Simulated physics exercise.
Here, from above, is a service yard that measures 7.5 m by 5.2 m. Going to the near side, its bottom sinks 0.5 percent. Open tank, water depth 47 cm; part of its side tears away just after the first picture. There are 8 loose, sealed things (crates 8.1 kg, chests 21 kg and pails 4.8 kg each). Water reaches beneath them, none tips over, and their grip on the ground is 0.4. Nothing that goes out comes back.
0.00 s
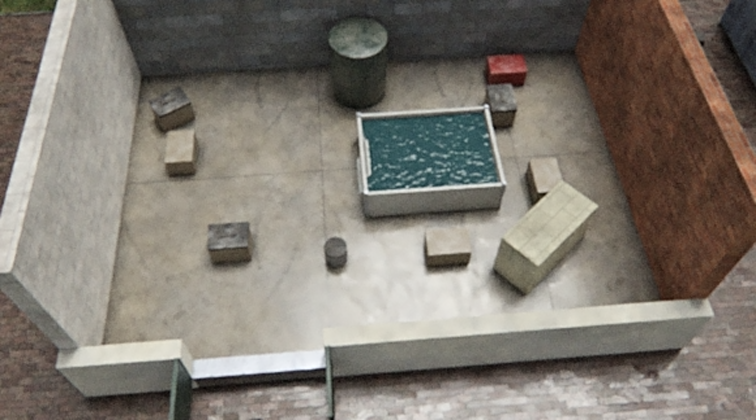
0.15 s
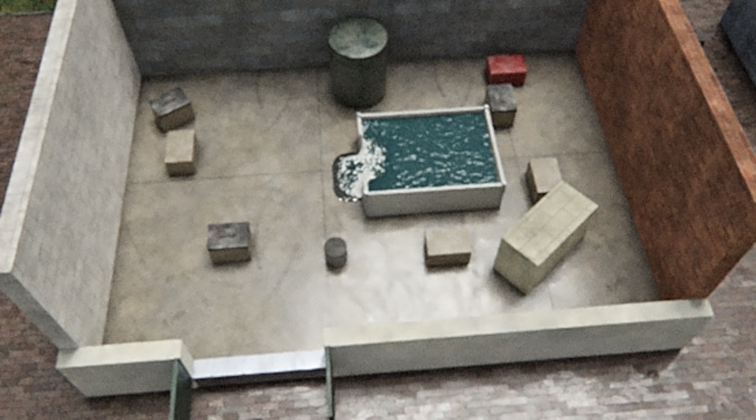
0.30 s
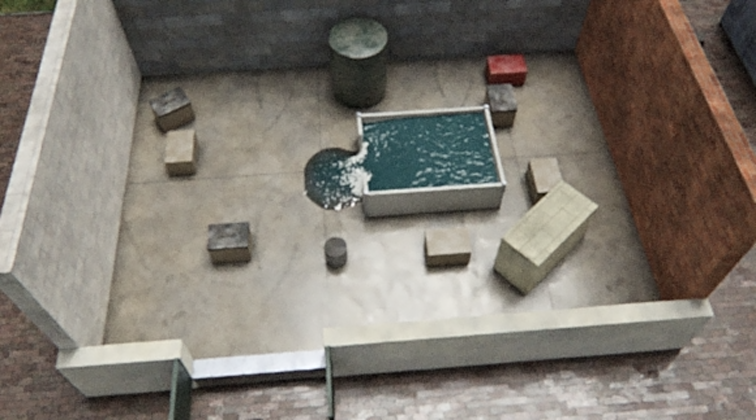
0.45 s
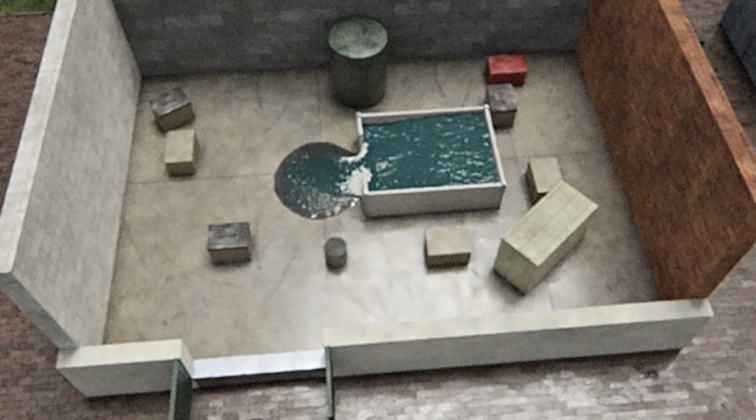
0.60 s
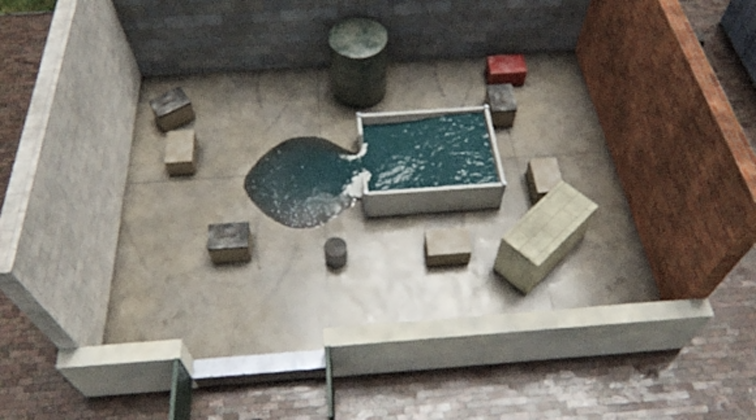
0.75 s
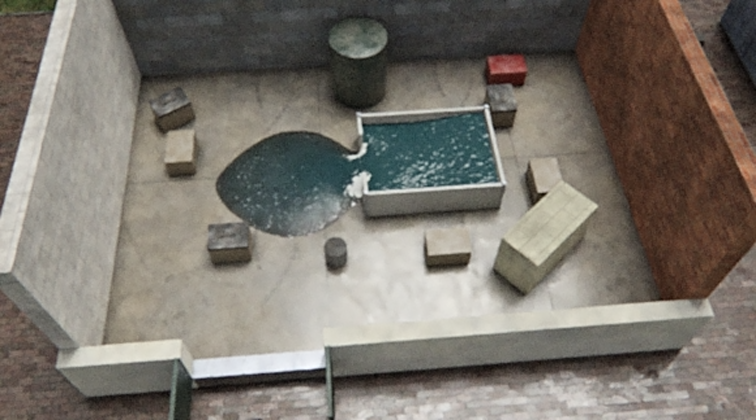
Water pours from the tank's left side and spreads across the floor between still boxes.
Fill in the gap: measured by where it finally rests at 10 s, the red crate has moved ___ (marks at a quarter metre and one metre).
It has moved less than a quarter metre.
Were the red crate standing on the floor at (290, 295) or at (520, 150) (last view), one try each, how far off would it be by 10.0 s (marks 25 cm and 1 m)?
Order of tries: It is flushed away; it keeps its spot.
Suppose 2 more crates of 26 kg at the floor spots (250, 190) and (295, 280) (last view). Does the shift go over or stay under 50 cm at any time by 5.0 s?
So that's across the line and then behind the line.
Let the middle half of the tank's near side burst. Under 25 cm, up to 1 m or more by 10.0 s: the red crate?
Outcome for the red crate: Modest displacement.
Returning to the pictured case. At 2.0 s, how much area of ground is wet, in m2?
Some 15 m2.
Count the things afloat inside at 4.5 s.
1 at that moment.
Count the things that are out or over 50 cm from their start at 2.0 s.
I make it 1 by then.
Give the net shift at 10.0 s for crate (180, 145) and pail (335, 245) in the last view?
Taken in order, the shifts are 80 cm and 0 cm.
After 2.0 s the red crate is near (507, 64), 0.0 m from its start, aground; 0 of 8 are out; 1 afloat.
After 4.5 s the red crate is near (507, 64), 0.0 m from its start, aground; 0 of 8 are out; 1 afloat.
After 7.0 s the red crate is near (507, 64), 0.0 m from its start, aground; 0 of 8 are out; 1 afloat.
After 10.0 s the red crate is near (507, 64), 0.0 m from its start, aground; 0 of 8 are out; 1 afloat.
